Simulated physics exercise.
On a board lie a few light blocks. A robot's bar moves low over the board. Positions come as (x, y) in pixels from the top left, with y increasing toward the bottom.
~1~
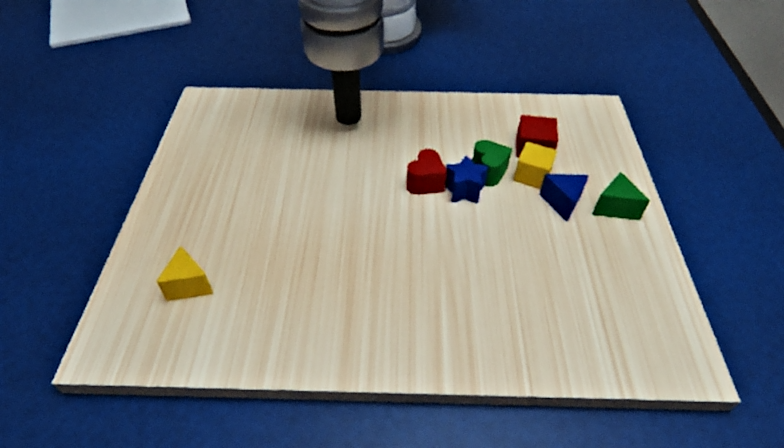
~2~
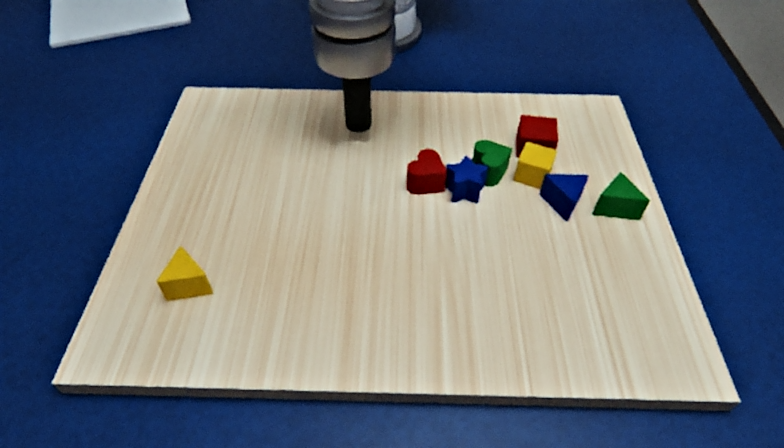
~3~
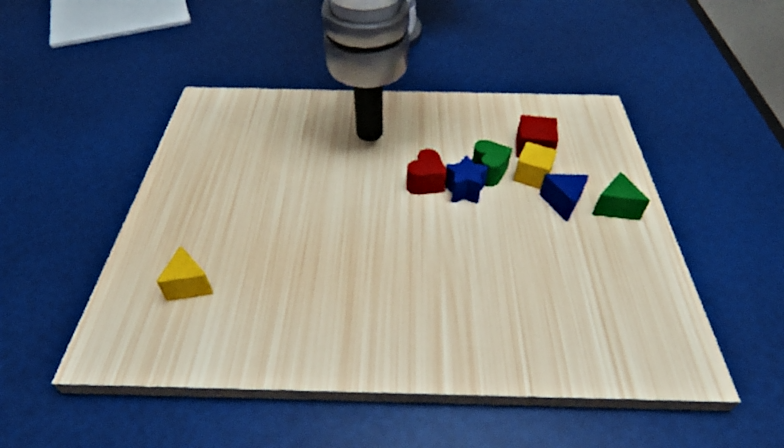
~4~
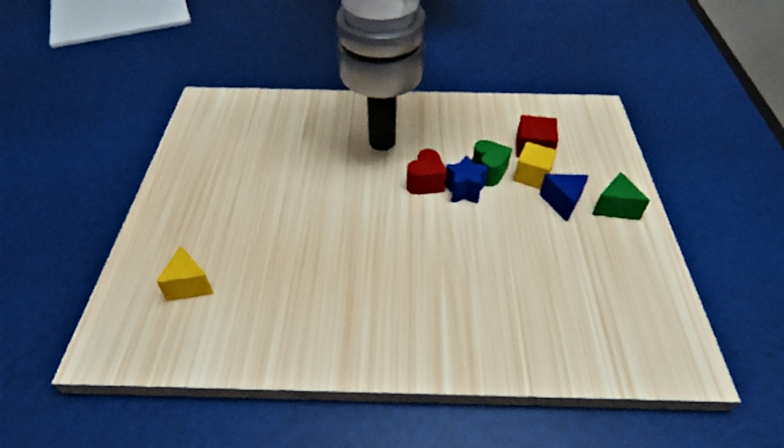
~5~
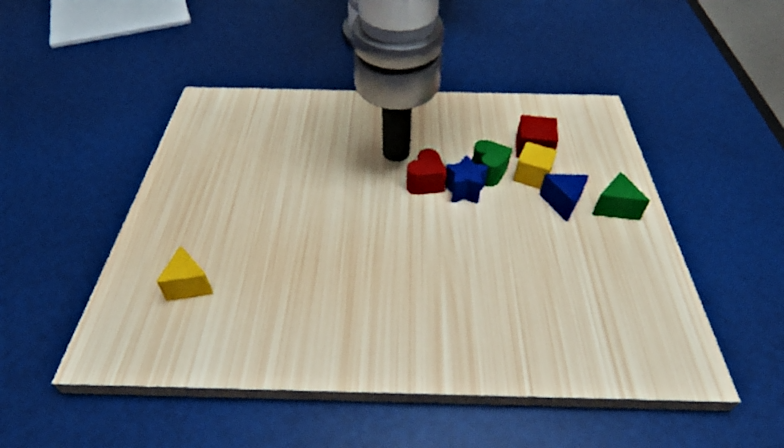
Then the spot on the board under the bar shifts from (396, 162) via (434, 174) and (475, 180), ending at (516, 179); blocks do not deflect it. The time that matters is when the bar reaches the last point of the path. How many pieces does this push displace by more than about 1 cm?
When the path ends, I think you'll find three or more blocks out of place by more than 1 cm.
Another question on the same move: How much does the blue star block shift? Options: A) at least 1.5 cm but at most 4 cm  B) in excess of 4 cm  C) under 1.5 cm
A.
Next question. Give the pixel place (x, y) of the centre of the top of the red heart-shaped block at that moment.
At roughly (442, 177).
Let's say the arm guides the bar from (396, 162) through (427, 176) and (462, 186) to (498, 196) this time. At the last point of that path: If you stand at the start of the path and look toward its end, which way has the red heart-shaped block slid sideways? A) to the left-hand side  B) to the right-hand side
Choice B: To the right-hand side.
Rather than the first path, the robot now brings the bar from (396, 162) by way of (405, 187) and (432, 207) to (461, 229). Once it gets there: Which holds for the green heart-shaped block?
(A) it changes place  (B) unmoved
It's A.
On the path given first. One third of the way, bar (435, 165); red heart-shaped block (439, 173), turned 55° clockwise; blue star block (476, 177), turned 30° anticlockwise.
Two thirds of the way, bar (477, 171); red heart-shaped block (442, 177), turned 75° clockwise; blue star block (481, 181), turned 40° anticlockwise; green heart-shaped block (500, 150), turned 15° anticlockwise.
At the end, bar (519, 170); red heart-shaped block (442, 177), turned 75° clockwise; blue star block (484, 182), turned 30° anticlockwise; green heart-shaped block (540, 147), turned 25° anticlockwise; yellow square block (572, 150), turned 15° anticlockwise.
